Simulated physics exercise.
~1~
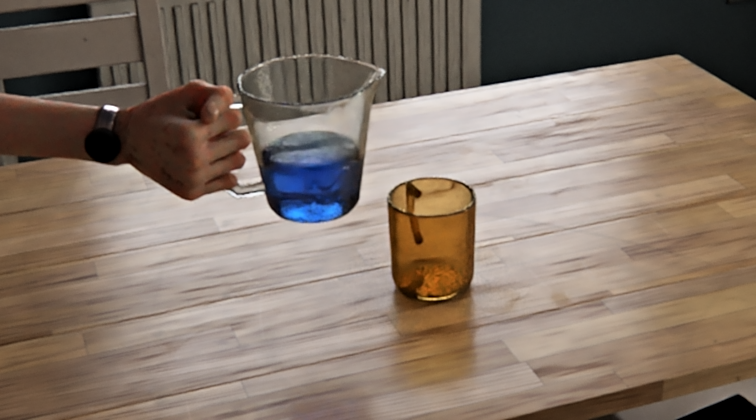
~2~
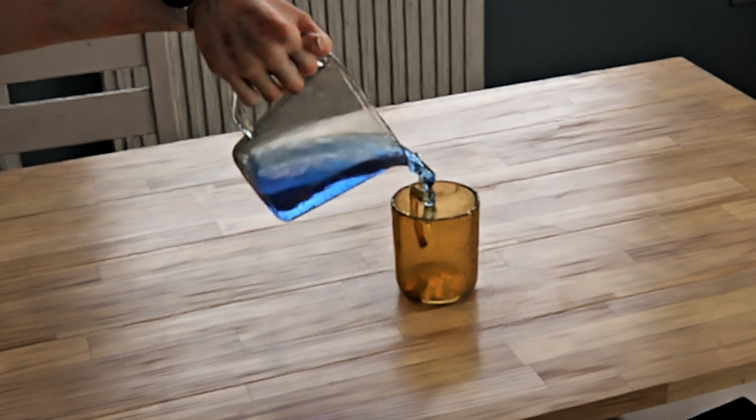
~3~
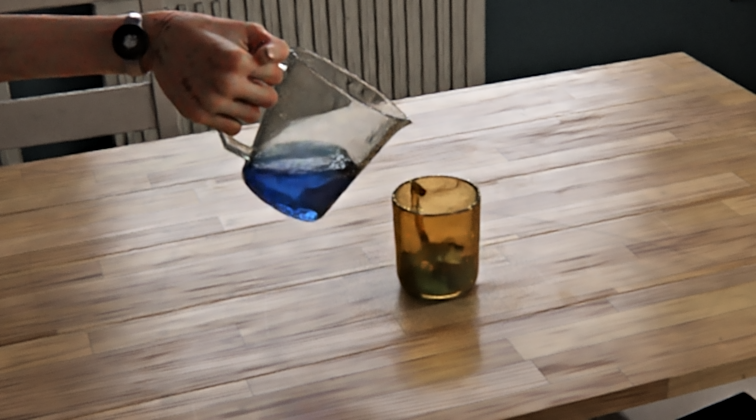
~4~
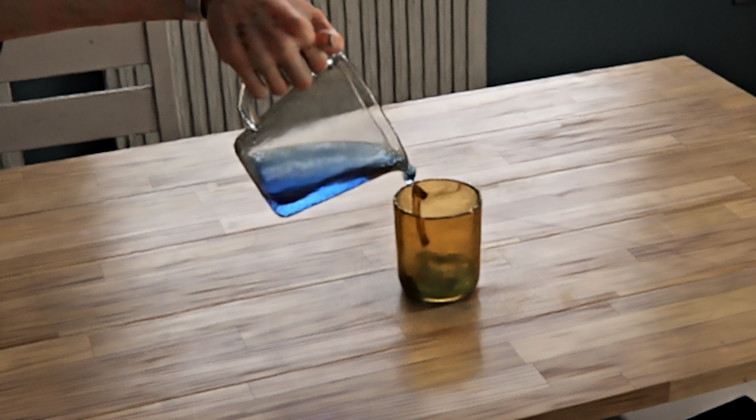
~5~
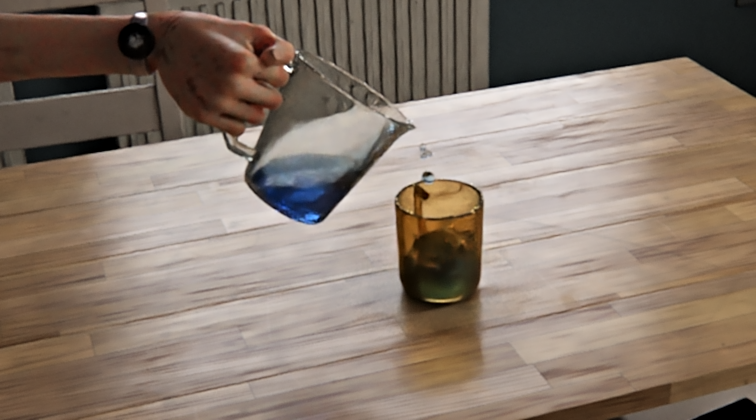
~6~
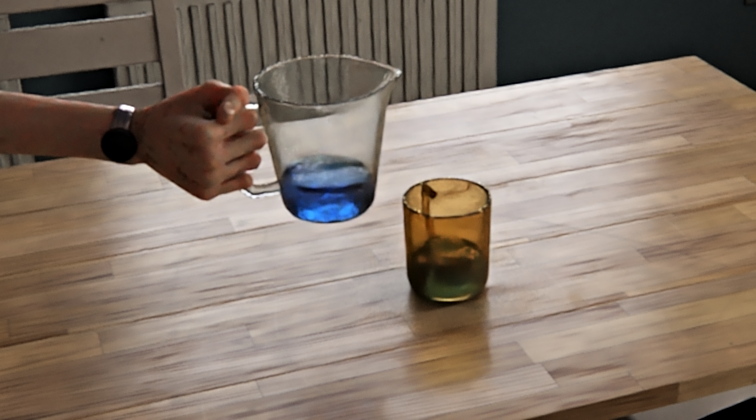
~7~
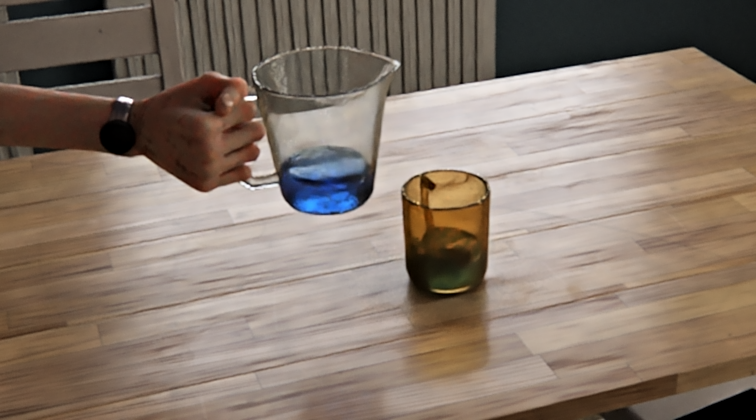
The clip shows a hand tilting a clear glass measuring jug of blue liquid over an amber mug on a wooden table, pouring, easing back, then pouring again before levelling the jug, which ends with less liquid beside the partly filled mug.
